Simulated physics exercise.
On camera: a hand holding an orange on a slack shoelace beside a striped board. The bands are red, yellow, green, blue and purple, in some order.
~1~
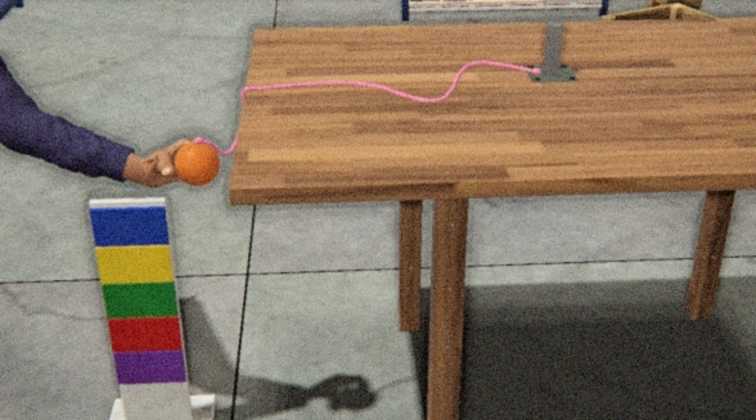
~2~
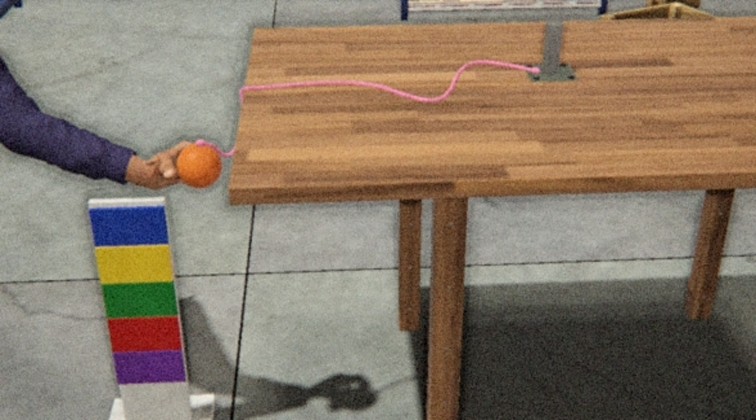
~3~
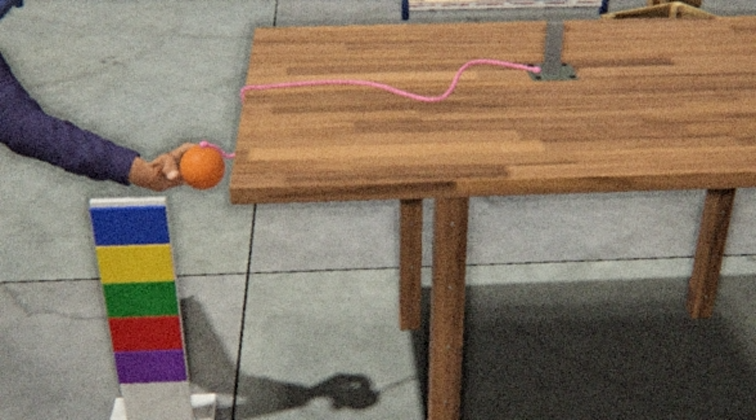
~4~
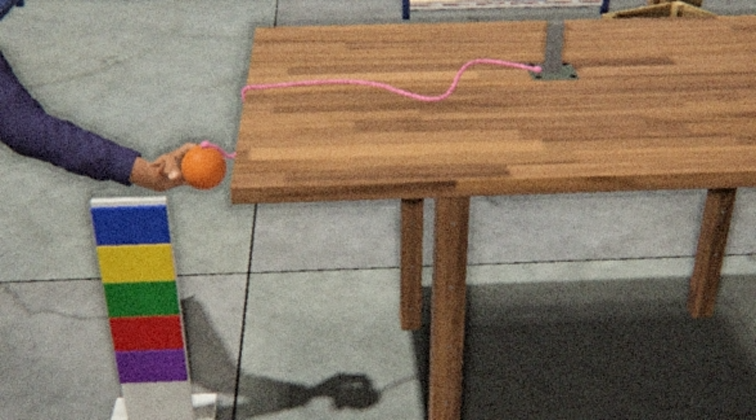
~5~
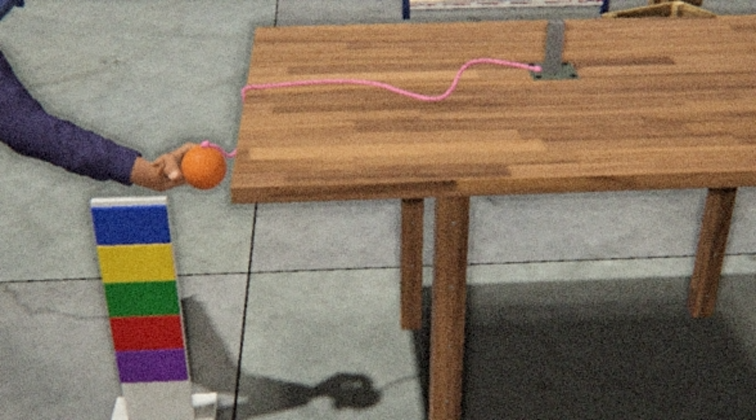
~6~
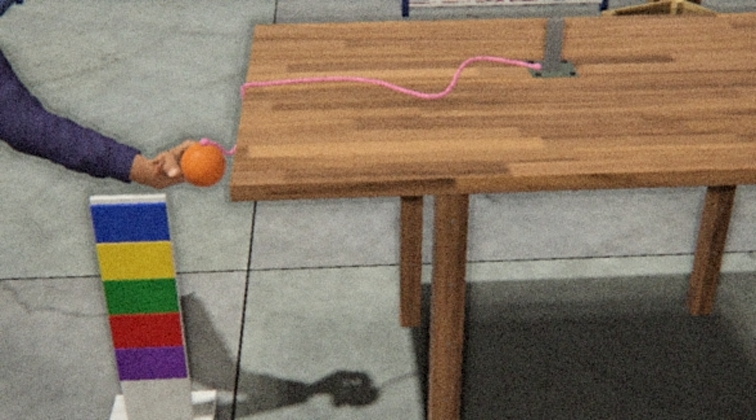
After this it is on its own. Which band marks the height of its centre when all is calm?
Its centre hangs level with the green band.
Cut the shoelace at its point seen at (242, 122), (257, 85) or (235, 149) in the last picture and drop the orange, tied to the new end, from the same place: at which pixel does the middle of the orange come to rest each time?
Try by try, around (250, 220), (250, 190) and (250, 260).
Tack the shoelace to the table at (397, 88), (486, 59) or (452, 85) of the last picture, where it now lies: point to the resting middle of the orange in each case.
Near (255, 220), (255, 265) and (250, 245).
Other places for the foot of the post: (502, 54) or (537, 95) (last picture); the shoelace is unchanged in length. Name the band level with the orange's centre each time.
It would be red; red.
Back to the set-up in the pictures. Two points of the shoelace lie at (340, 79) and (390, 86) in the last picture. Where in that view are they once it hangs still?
Near (249, 84) and (303, 80).
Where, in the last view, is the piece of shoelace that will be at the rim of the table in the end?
At (333, 79), roughly.
Soon after, orange near (279, 282); level with green.
Then, orange near (247, 267); level with green.
At rest, orange near (258, 275); level with green. Its middle rests at the green band.
